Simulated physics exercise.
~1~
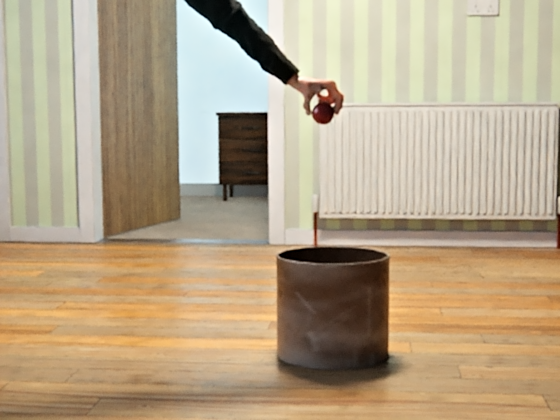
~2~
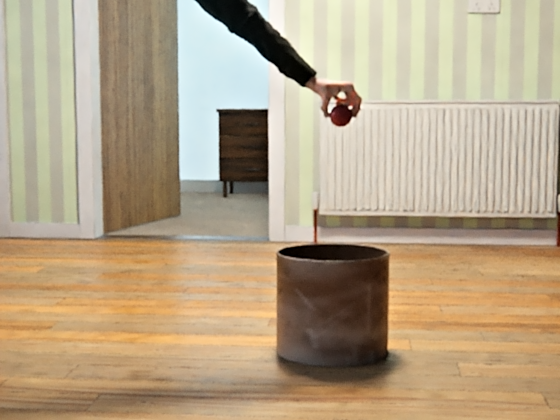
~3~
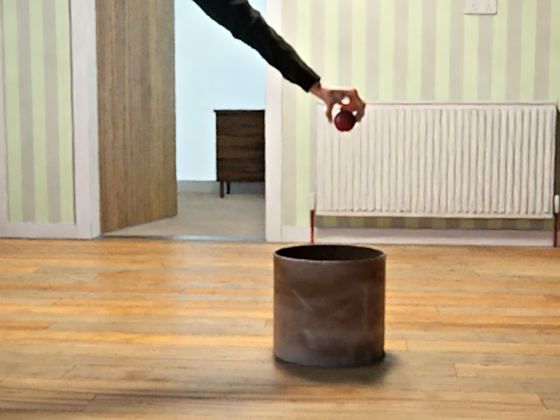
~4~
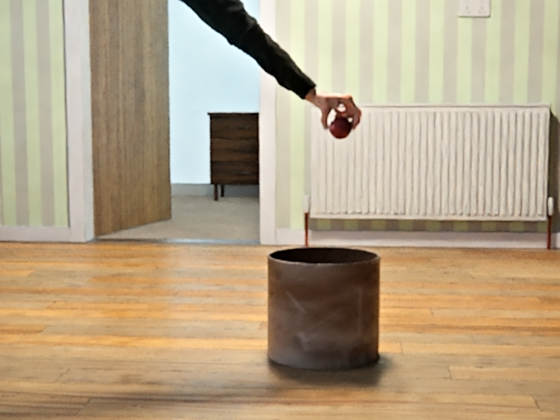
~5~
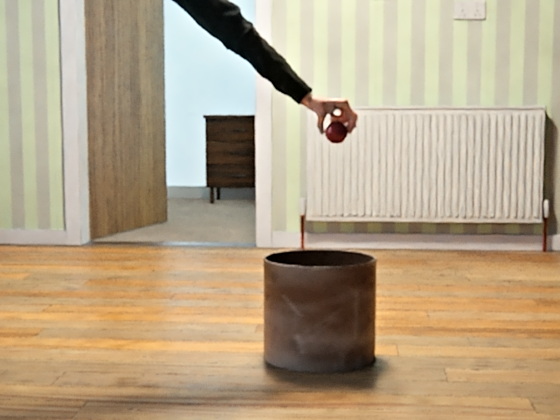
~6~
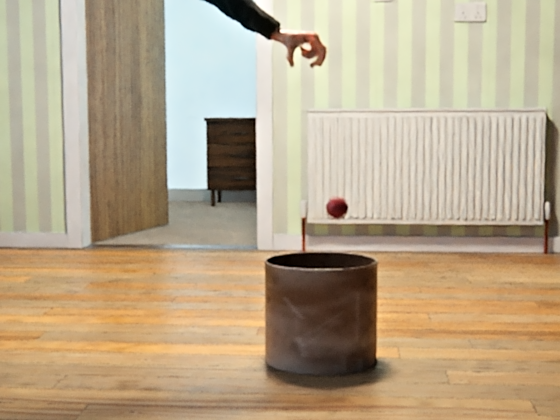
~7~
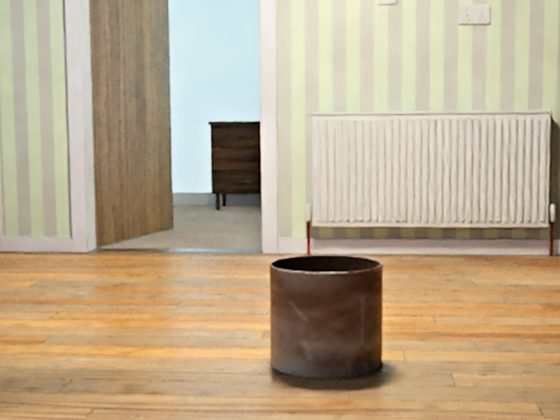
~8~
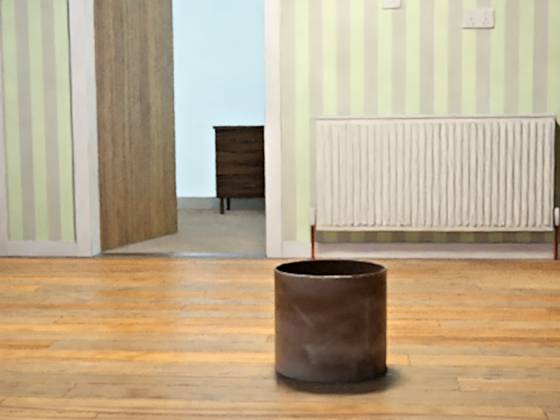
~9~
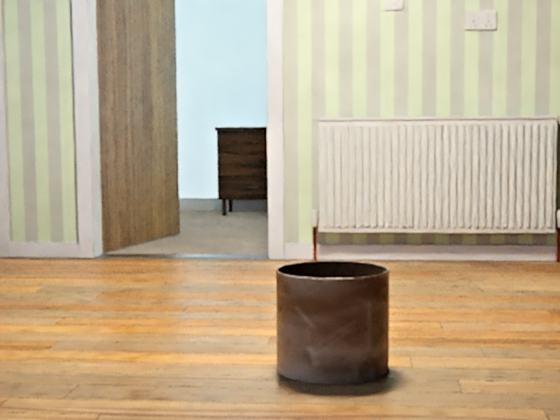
Hand holding a red tomato above a dark round container, releasing it and withdrawing as the tomato drops inside, out of sight.
